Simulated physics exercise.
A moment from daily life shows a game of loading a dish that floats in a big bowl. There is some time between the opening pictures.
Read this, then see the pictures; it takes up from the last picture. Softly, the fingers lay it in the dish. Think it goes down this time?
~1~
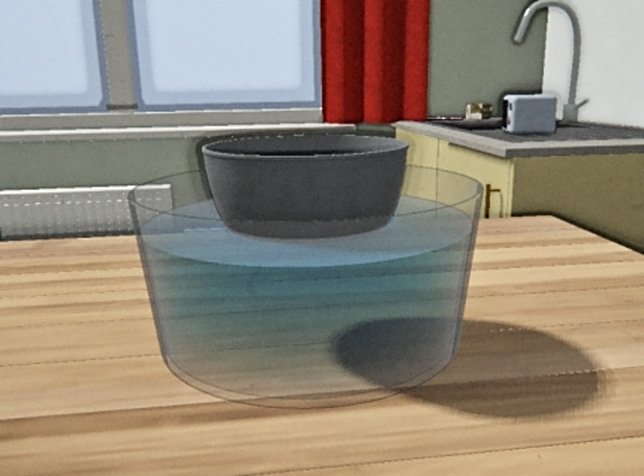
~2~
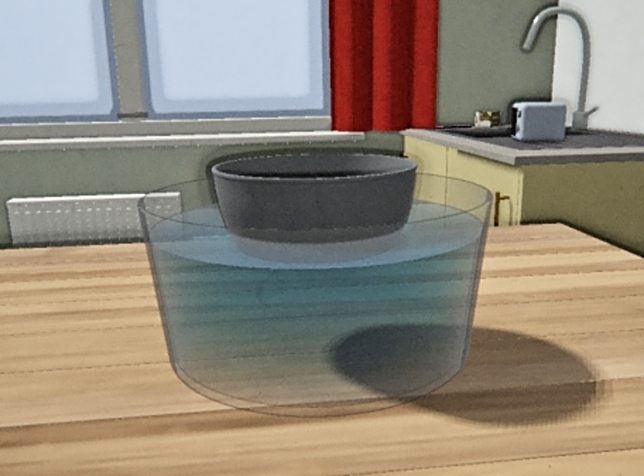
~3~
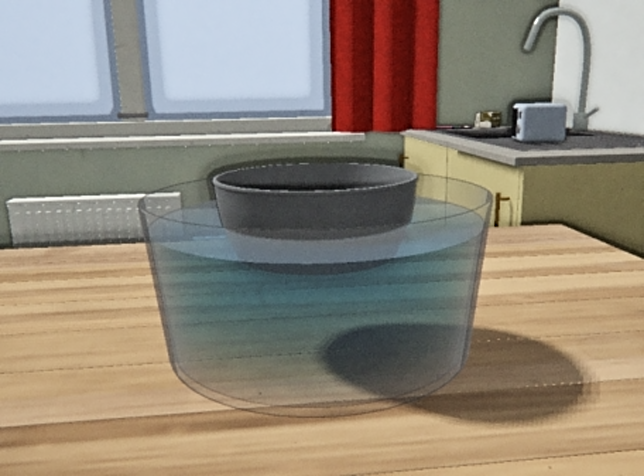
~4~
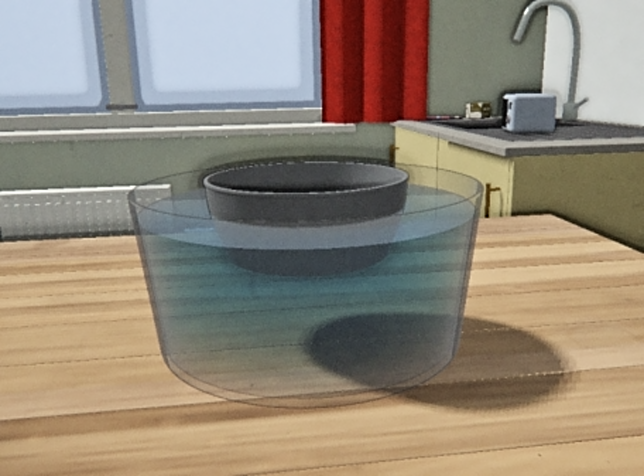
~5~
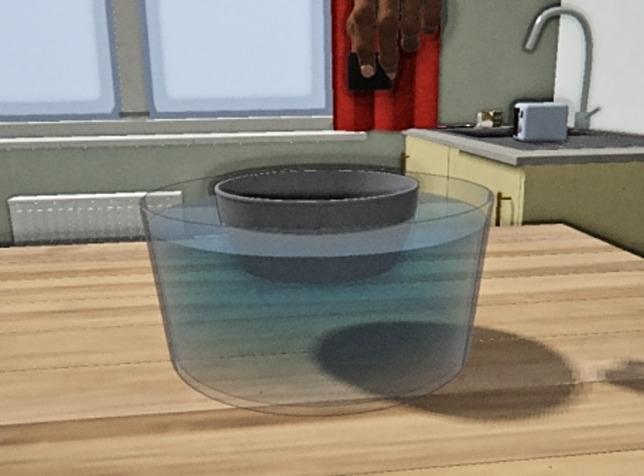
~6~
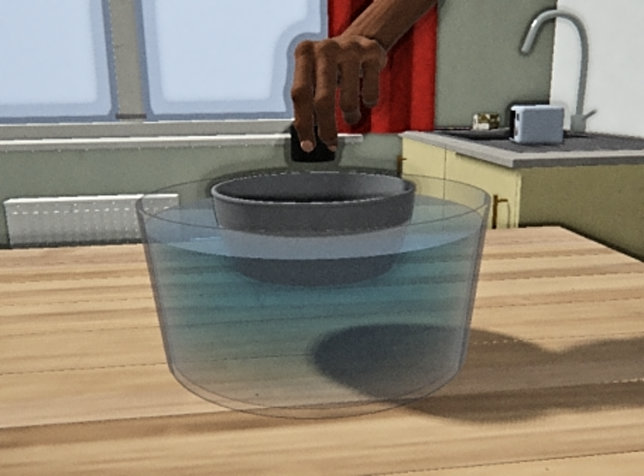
No, it stays up.
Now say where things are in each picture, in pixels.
The first picture shows dish (306, 147) empty; most of its side above the surface.
The second picture shows dish (315, 167) with one aboard; about two thirds of its side above the surface.
The third picture shows dish (315, 177) with two aboard; about half of its side above the surface.
The fourth picture shows dish (307, 178) with three aboard; about a third of its side above the surface.
The fifth picture shows dish (317, 185) with three aboard; about a third of its side above the surface; the next iron weight in the hand at (370, 71).
The sixth picture shows dish (314, 188) with three aboard; about a third of its side above the surface; the next iron weight in the hand at (313, 142).
Shortly, the iron weight is in and the dish dips.
Then, it steadies; about a fifth of its side above the surface.
At the finish, the dish floats; about a fifth of its side above the surface.
